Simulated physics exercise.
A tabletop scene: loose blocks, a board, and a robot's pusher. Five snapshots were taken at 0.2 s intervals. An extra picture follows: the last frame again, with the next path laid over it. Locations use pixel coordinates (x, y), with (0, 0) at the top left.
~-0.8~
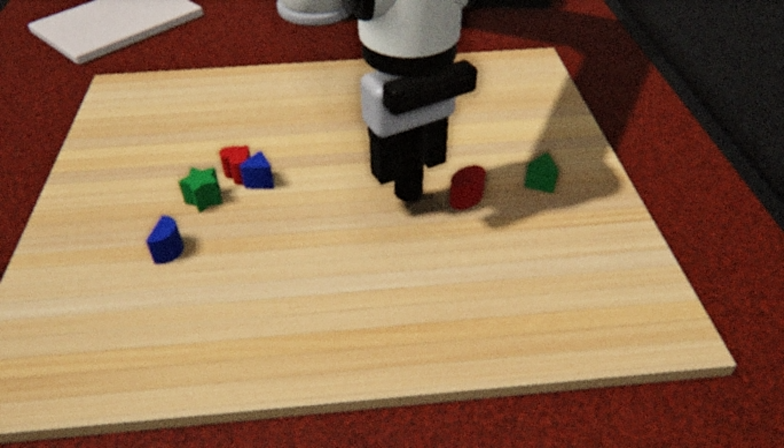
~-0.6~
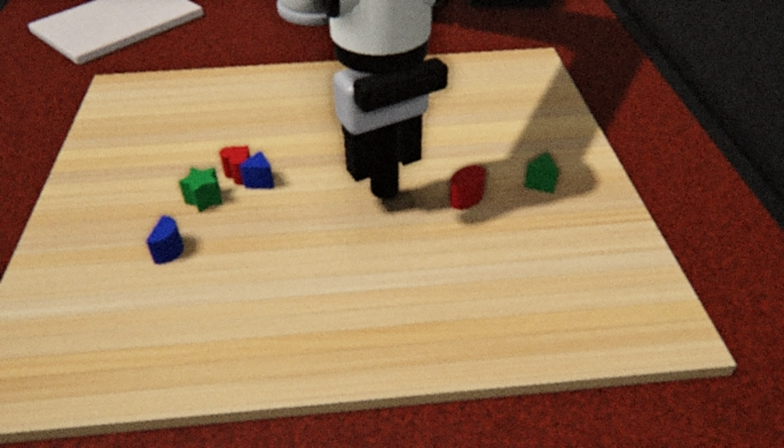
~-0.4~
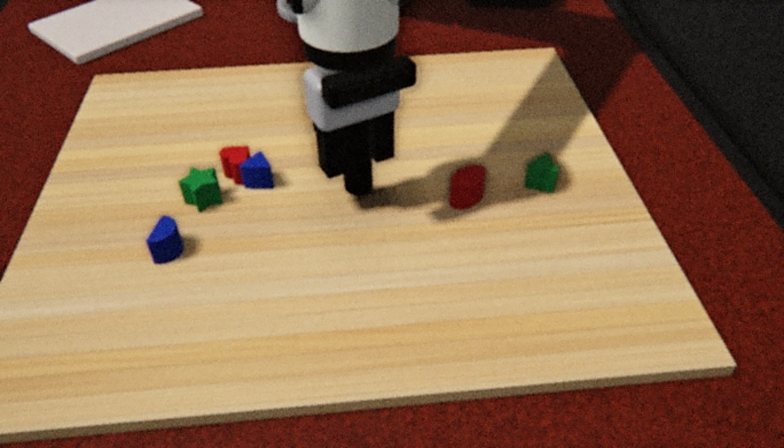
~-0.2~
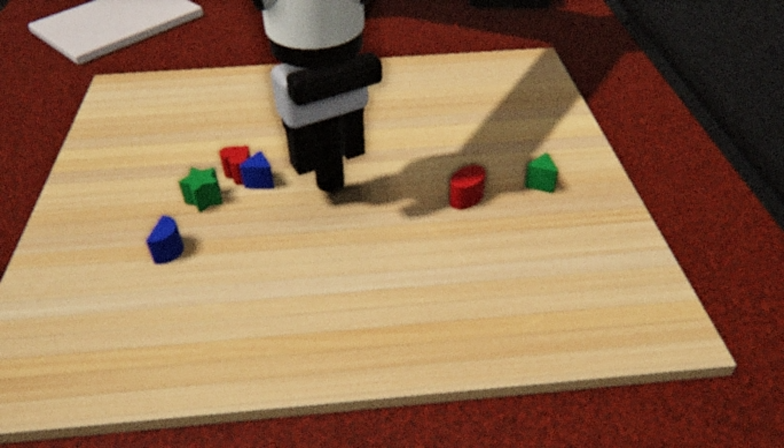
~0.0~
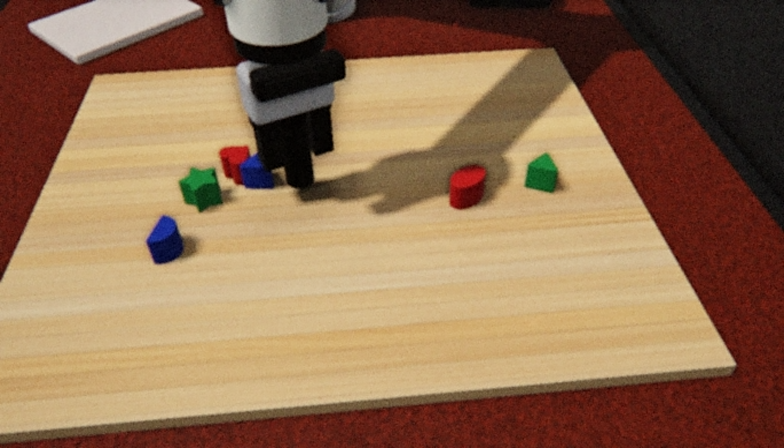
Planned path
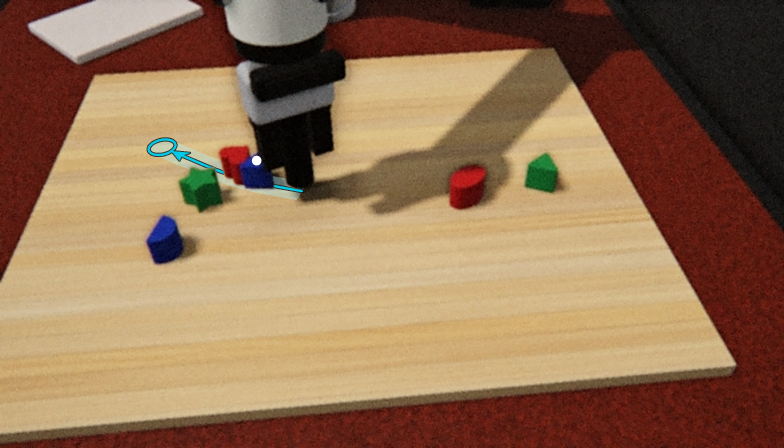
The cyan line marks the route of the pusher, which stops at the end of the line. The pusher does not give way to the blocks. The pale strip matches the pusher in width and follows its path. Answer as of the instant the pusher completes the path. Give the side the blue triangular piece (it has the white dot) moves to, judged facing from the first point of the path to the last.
With start-to-end as forward, it shifts left.
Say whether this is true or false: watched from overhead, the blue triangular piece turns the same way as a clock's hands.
The claim does not hold.
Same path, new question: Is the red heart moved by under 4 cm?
No, that is not what happens.
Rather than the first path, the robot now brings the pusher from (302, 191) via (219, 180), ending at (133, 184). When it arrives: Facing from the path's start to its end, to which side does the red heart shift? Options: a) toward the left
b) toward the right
Letter b.
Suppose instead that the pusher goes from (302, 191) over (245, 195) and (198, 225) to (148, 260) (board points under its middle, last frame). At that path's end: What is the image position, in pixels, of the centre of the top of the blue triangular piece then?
Its top face will be centred at roughly (218, 164).
Drawn move, from (302, 191) via (248, 180) and (202, 164), ending at (162, 147); the dot is on the blue triangular piece.
On the path given first. One third of the way, pusher at (246, 170); red heart at (216, 148), turned 55° clockwise; blue triangular piece at (219, 162), turned 20° clockwise.
Two thirds of the way, pusher at (199, 153); red heart at (177, 133), turned 55° clockwise; blue triangular piece at (191, 159), turned 30° anticlockwise.
At the end, pusher at (159, 137); green star still; red heart at (138, 118), turned 35° clockwise; blue triangular piece at (191, 159), turned 30° anticlockwise.
